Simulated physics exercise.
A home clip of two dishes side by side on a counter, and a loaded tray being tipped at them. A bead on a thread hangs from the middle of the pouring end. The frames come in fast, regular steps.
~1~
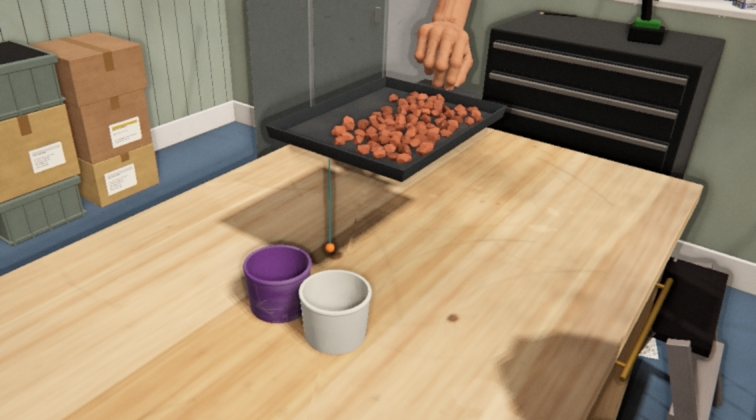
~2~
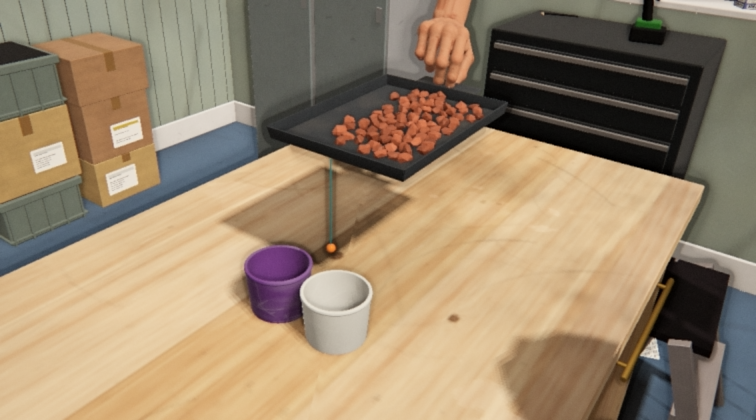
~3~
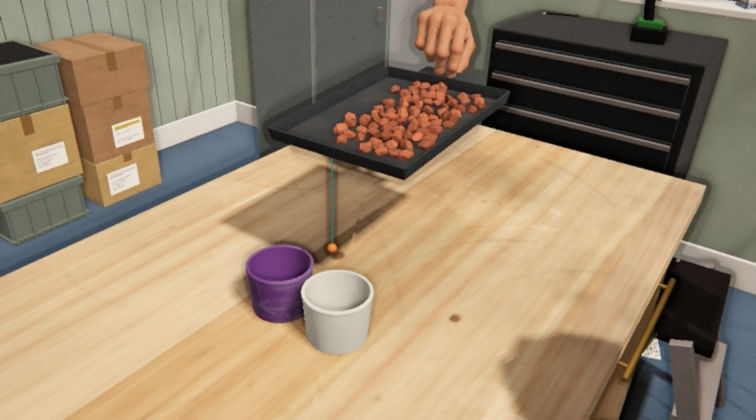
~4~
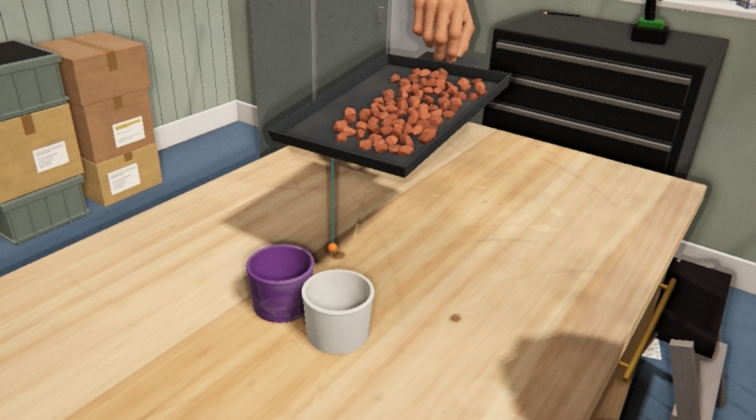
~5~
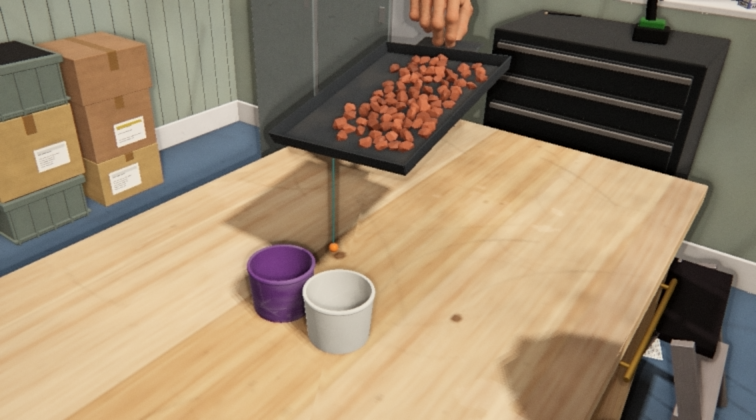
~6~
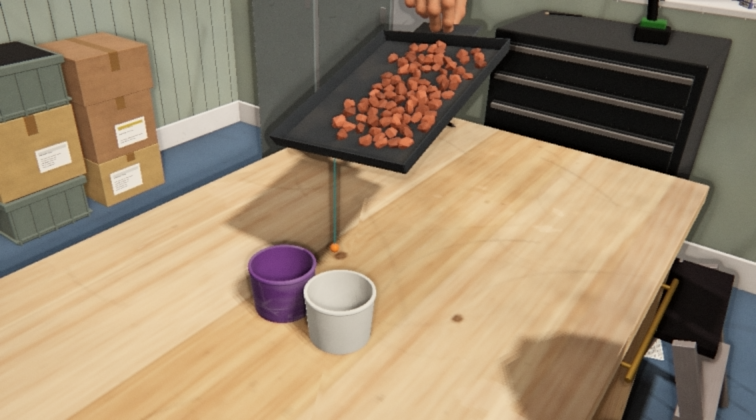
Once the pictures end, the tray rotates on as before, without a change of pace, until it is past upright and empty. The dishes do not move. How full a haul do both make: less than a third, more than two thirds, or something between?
They take from one third to two thirds between them.
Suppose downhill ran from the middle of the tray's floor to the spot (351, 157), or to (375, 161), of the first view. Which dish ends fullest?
First the right one, then right.
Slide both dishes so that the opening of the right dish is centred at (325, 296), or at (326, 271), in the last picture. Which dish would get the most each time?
One: The left dish. Two: The left-hand dish.
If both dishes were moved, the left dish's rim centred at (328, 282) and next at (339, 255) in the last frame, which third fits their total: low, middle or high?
First below one third, then under a third.
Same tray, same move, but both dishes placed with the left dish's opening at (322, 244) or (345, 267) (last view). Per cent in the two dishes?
First some 0, then 0 per cent.
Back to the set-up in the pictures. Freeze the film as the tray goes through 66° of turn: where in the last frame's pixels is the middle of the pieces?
At about (307, 136).
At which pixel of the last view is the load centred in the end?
Roughly at (273, 296).
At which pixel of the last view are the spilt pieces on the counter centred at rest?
Near (247, 285).
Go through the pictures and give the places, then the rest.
The first picture shows corners of the pouring end near (269, 125) and (403, 169), level; middle of the load near (410, 126), bits of crushed brick; left dish near (256, 296); right dish near (314, 326); bead on its thread near (330, 248).
The second picture shows corners of the pouring end near (270, 126) and (403, 168), level; middle of the load near (411, 125).
The third picture shows corners of the pouring end near (271, 127) and (404, 167), tipped barely, lowest at the left corner; middle of the load near (412, 119).
The fourth picture shows corners of the pouring end near (271, 129) and (403, 165), tipped a little, lowest at the left corner; middle of the load near (412, 111).
The fifth picture shows corners of the pouring end near (271, 132) and (403, 163), tipped clearly, lowest at the left corner; middle of the load near (412, 103).
The sixth picture shows corners of the pouring end near (272, 134) and (403, 162), tipped clearly, lowest at the left corner; middle of the load near (411, 95), only a few on the move; left dish near (261, 296); right dish near (318, 326).
Shortly afterwards, tray tipped steeply; all but a few on the tray; a little in the air.
Next, tray tipped past a quarter turn; a little on the tray; only a few in the right dish; near a third in the left dish; near a third outside both; near a quarter in the air.
Some moments later, tray tipped past a quarter turn; a little in the right dish; near a third in the left dish; near half outside both.
In the end, tray tipped past a quarter turn; a little in the right dish; near a third in the left dish; near half outside both.
